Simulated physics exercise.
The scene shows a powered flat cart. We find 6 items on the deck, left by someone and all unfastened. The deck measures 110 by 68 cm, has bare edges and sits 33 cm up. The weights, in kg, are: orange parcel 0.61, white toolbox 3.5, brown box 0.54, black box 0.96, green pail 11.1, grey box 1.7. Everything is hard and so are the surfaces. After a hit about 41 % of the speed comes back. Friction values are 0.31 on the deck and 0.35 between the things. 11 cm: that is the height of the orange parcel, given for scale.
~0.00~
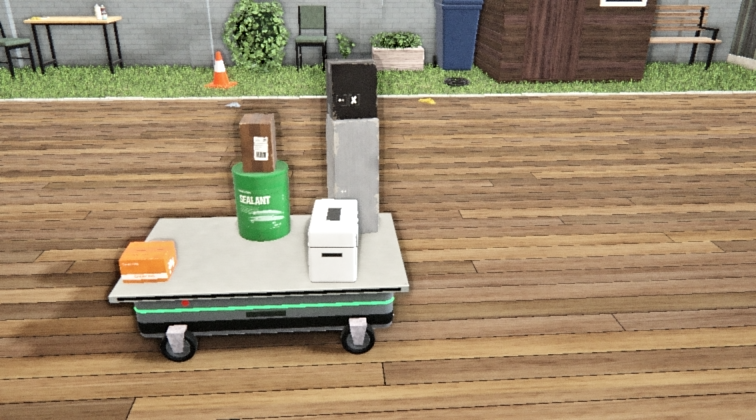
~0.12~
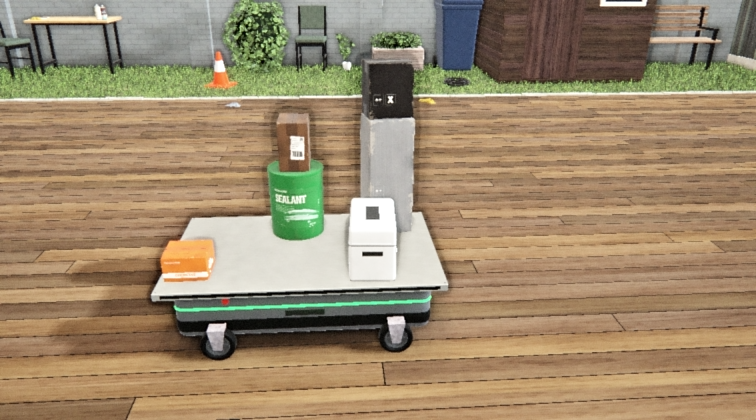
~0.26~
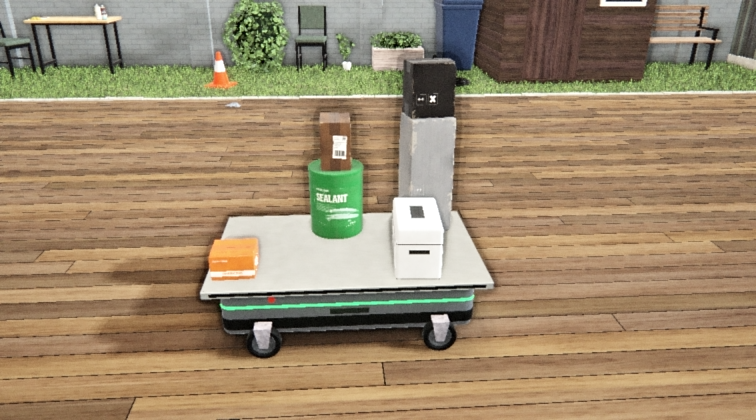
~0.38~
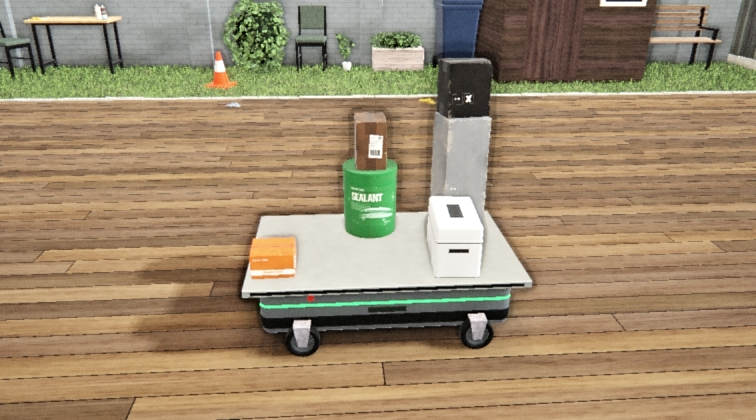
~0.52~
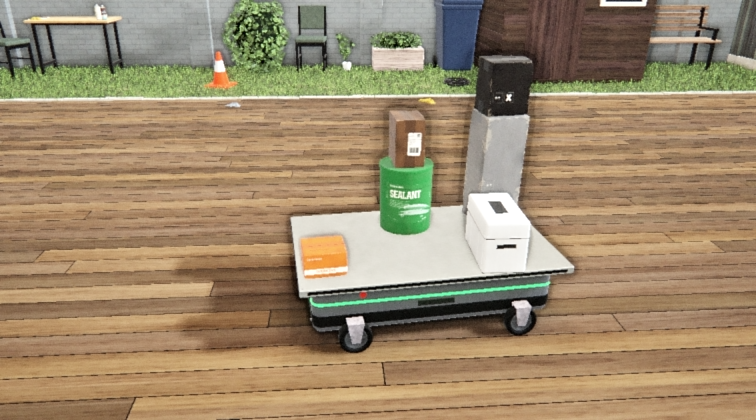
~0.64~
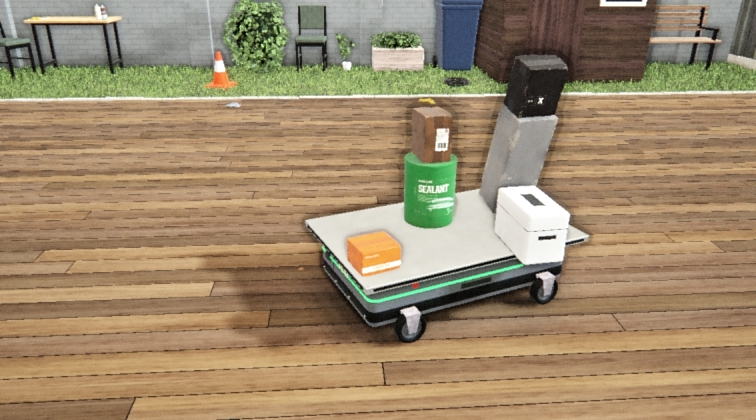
A flat cart loaded with boxes, a parcel and a green pail rolled to the right across a wooden deck, then began turning, and the tall grey box with the black one on top leaned.
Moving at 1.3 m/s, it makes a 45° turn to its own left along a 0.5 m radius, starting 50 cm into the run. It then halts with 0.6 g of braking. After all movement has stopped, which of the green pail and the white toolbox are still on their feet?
When it is calm, the green pail is on its feet, the white toolbox has fallen.
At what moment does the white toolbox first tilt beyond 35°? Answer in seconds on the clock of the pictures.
Answer: Near 0.9 s.
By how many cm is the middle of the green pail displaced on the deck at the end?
Start to finish, roughly 22 cm.
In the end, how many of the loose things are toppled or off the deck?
Count: 3.
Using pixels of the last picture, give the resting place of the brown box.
In the last picture it sits around (494, 111).
Around 0.84 s, 109 cm covered, turned 43°; white toolbox and black box now off the deck; green pail shifted 14 cm near (454, 175); grey box at 65° to upright.
Around 1.14 s, 134 cm covered, turned 45°, stopped; green pail shifted 17 cm near (484, 161); grey box on its side; brown box shifted 18 cm.
Around 1.44 s, 134 cm covered, turned 45°, stopped; grey box now off the deck; green pail shifted 22 cm near (490, 158); orange parcel shifted 29 cm.
Finally (1.8 s), off the deck and tipped over, white toolbox, black box and grey box; not toppled but over 10 cm from the start, orange parcel, brown box and green pail. In the last view, green pail near (490, 158), white toolbox near (594, 239).
